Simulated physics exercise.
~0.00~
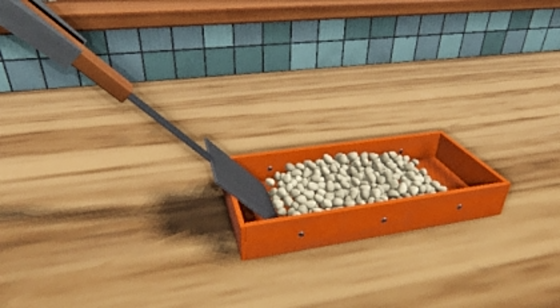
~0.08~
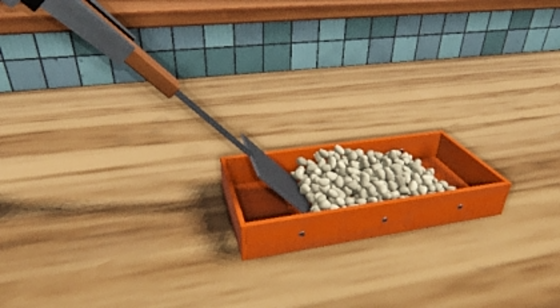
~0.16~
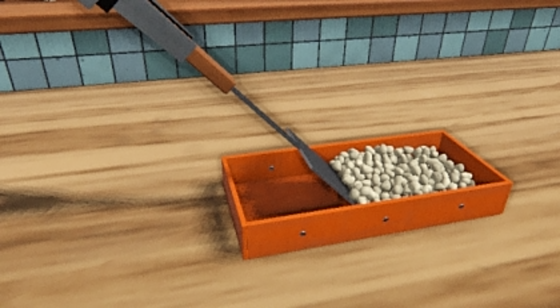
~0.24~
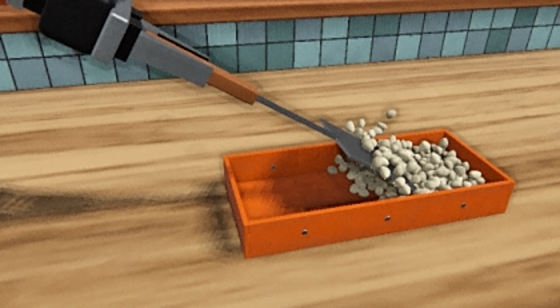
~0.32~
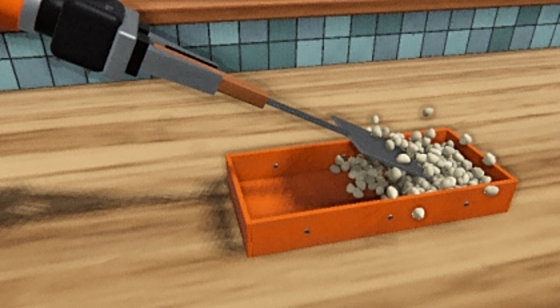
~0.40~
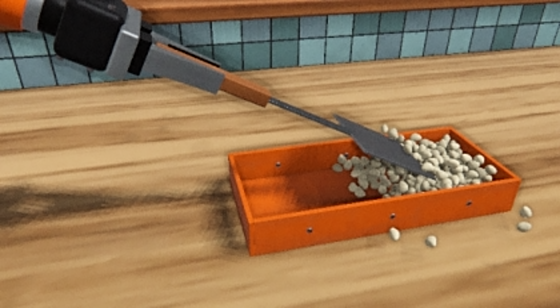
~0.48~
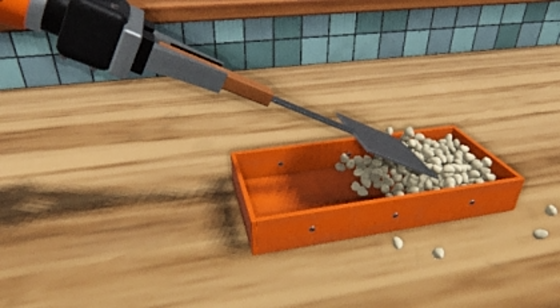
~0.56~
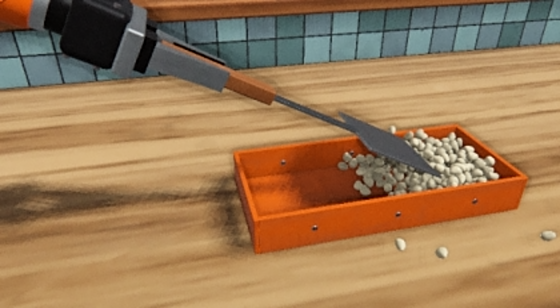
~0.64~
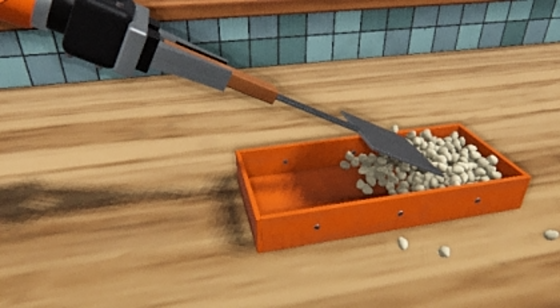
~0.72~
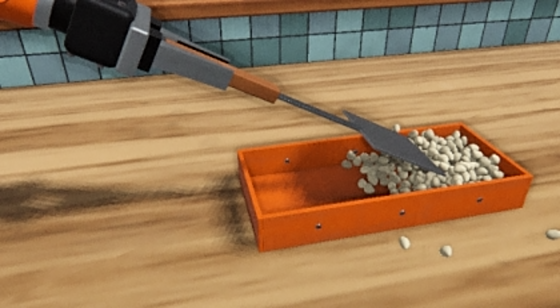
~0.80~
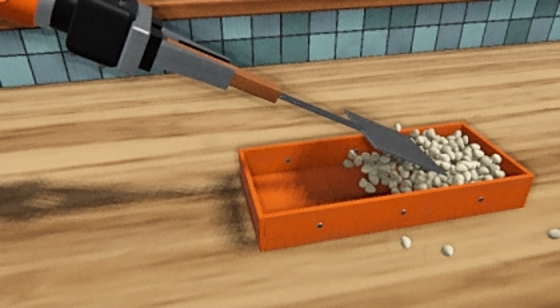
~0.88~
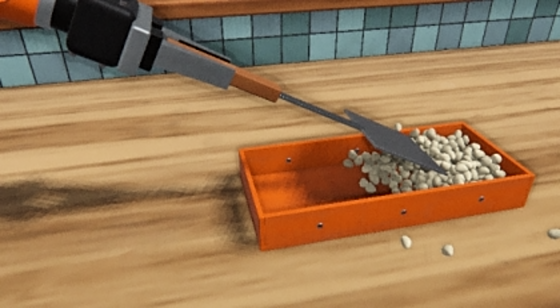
On a wooden counter, a gripper-held spatula pushing white beans rightward in an orange tray, lifting, spilling a few, then stopping.
